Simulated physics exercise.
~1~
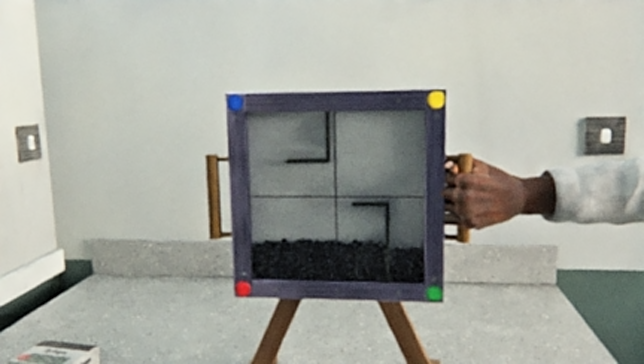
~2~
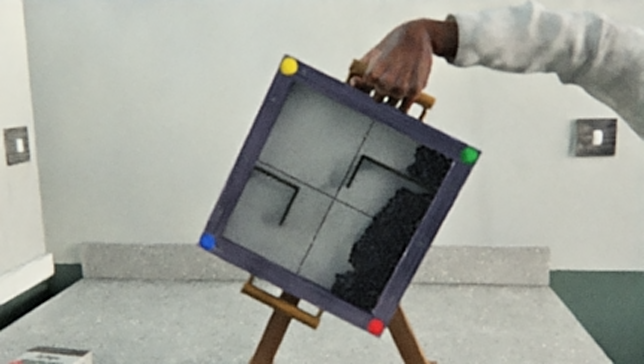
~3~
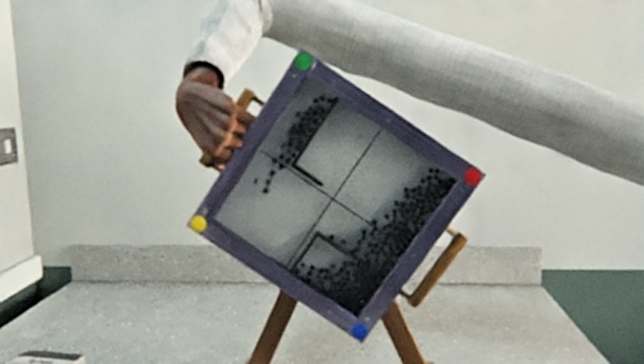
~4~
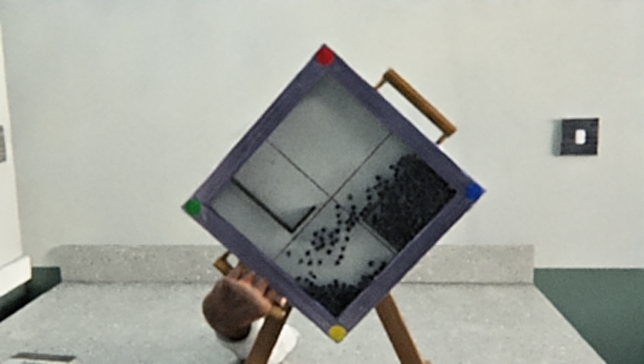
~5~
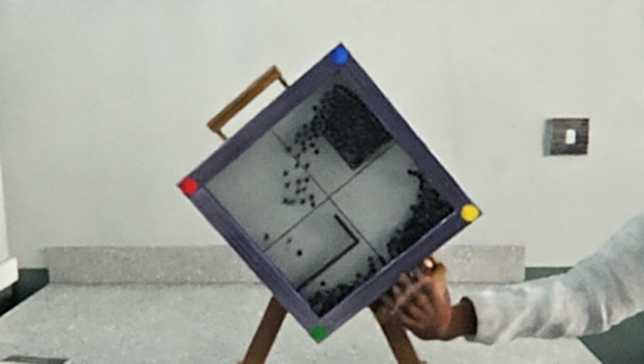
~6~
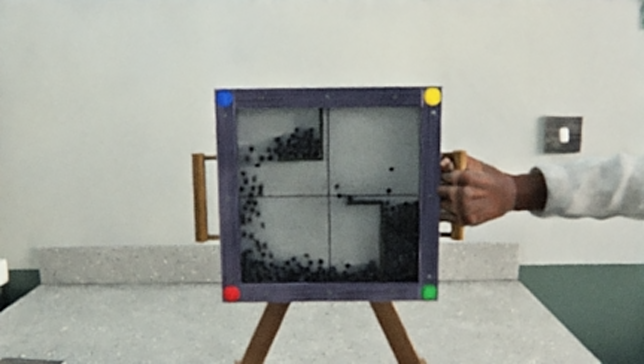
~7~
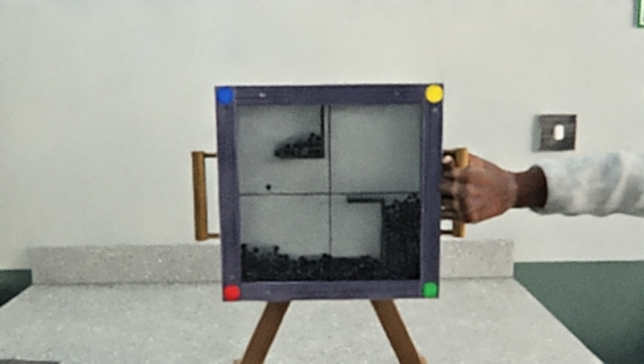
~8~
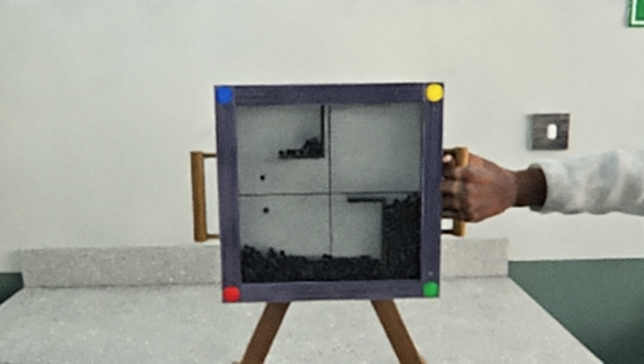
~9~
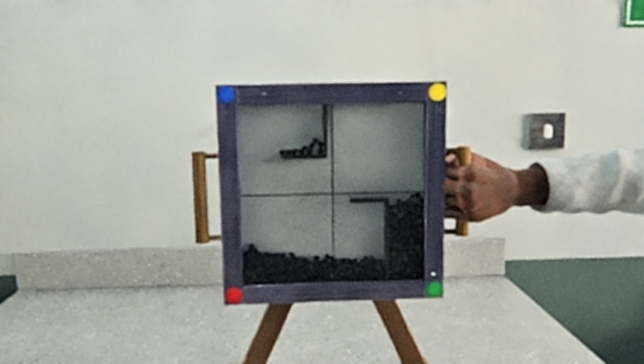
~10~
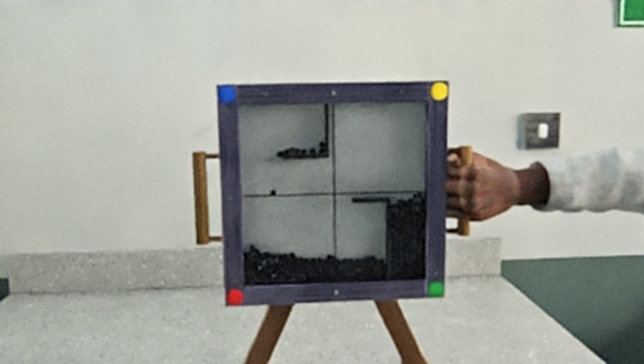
A hand turned a square, clear-faced box of black beads through a full circle on its stand, spilling them around the inner walls, then held it upright as most settled along the bottom, heaped highest by the green corner, with a few left on the upper-left ledge.
